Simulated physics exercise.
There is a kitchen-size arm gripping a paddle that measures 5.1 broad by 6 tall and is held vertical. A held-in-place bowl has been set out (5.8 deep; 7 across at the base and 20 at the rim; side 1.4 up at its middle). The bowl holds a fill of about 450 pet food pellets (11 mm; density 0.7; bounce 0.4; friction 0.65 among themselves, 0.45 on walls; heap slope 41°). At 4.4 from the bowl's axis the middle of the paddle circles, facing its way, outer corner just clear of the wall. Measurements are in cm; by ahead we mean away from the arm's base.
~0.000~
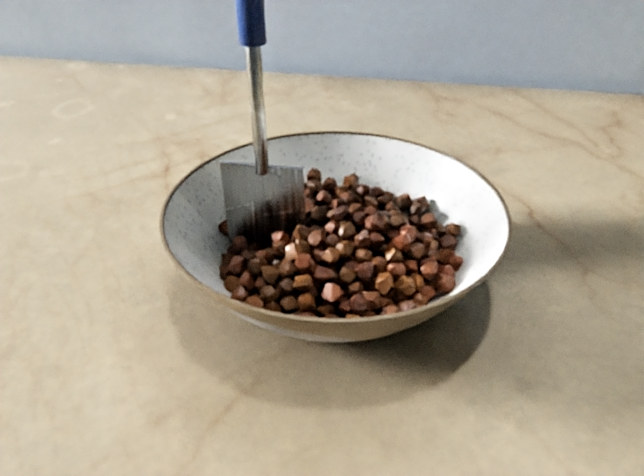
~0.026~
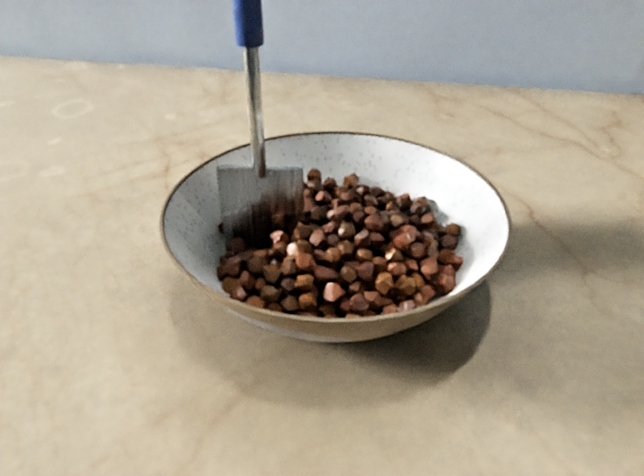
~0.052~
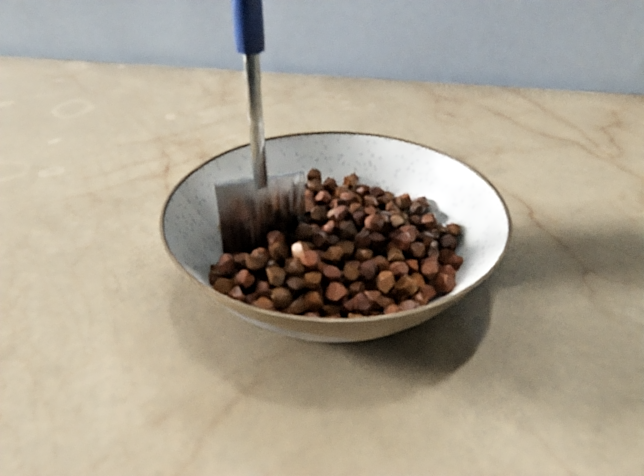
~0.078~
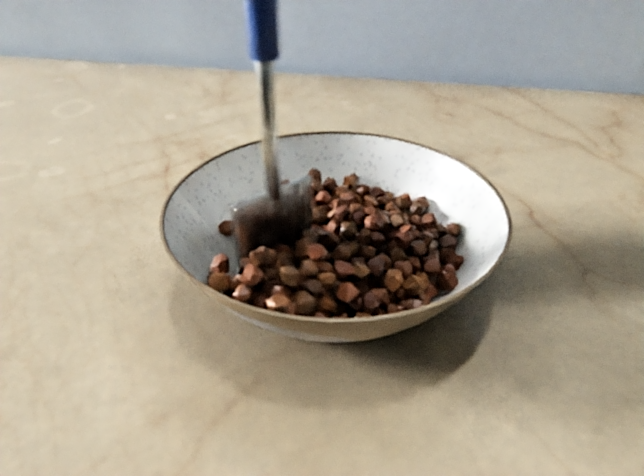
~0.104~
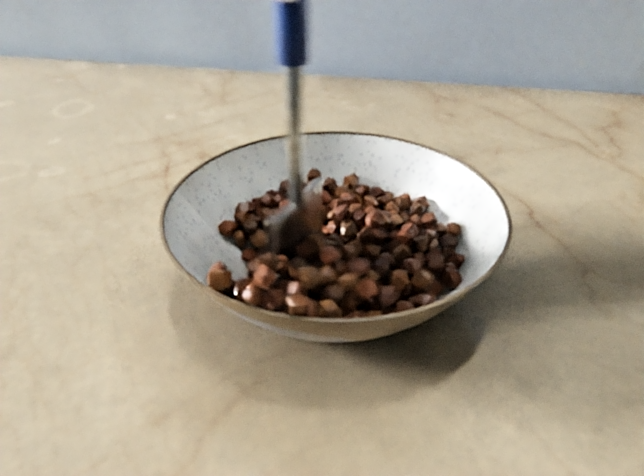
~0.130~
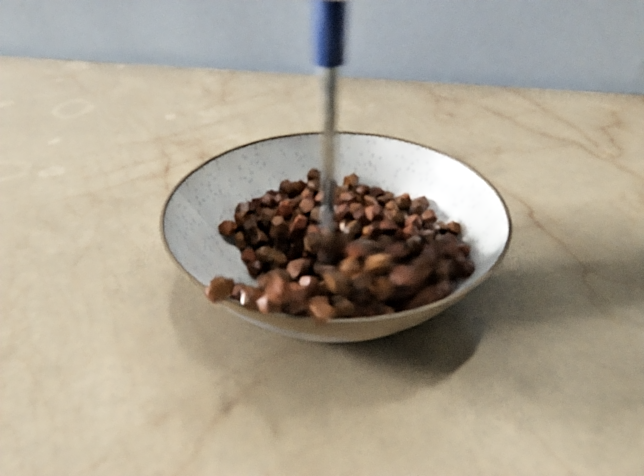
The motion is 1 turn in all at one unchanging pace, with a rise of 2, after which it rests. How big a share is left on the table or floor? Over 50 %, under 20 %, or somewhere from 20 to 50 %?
Somewhere from 20 to 50 %.
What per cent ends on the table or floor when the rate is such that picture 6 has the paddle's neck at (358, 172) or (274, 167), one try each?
Roughly 30 and 10 percent, in that order.
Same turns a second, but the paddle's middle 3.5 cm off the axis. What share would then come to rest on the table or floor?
Then about 20 %.
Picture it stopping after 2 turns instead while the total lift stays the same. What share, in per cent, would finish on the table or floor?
It would be around 40 per cent.
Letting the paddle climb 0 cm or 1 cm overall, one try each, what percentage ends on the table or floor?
I'd reckon around 40 and 35 per cent.
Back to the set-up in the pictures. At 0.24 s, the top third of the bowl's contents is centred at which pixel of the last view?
I'd put its middle near (420, 194).
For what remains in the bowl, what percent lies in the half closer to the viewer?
It comes to near 50 percent.
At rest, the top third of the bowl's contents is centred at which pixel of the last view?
Estimated centre: (278, 232).
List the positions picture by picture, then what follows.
In the first frame, paddle neck at (260, 141), 0° round; upper third of the load around (339, 232), from x 230 to 455, top at y 175; 454 in the bowl.
In the second frame, paddle neck at (258, 144), 7° round; upper third of the load around (339, 232), from x 225 to 455, top at y 175.
In the third frame, paddle neck at (258, 154), 28° round; upper third of the load around (333, 239), from x 220 to 455, top at y 175.
In the fourth frame, paddle neck at (271, 165), 50° round; upper third of the load around (330, 249), from x 215 to 455, top at y 175.
In the fifth frame, paddle neck at (296, 173), 73° round; upper third of the load around (335, 253), from x 220 to 455, top at y 175.
In the sixth frame, paddle neck at (329, 175), 95° round; upper third of the load around (358, 253), from x 215 to 460, top at y 175; 449 in the bowl, 5 in flight or on the tool.
By 0.24 s, 194° round, highest piece 11 above the table; 413 in the bowl, 6 on the table or floor, 35 in flight or on the tool.
By 0.36 s, 293° round, highest piece 10 above the table; 367 in the bowl, 51 on the table or floor, 36 in flight or on the tool.
By 0.62 s, 0° round, highest piece 5 above the table; 330 in the bowl, 123 on the table or floor, 1 in flight or on the tool.
By 1.32 s, 0° round, highest piece 5 above the table; 330 in the bowl, 124 on the table or floor.
Final count, 330 in the bowl, 124 on the table or floor. That is 27 % on the table or floor.
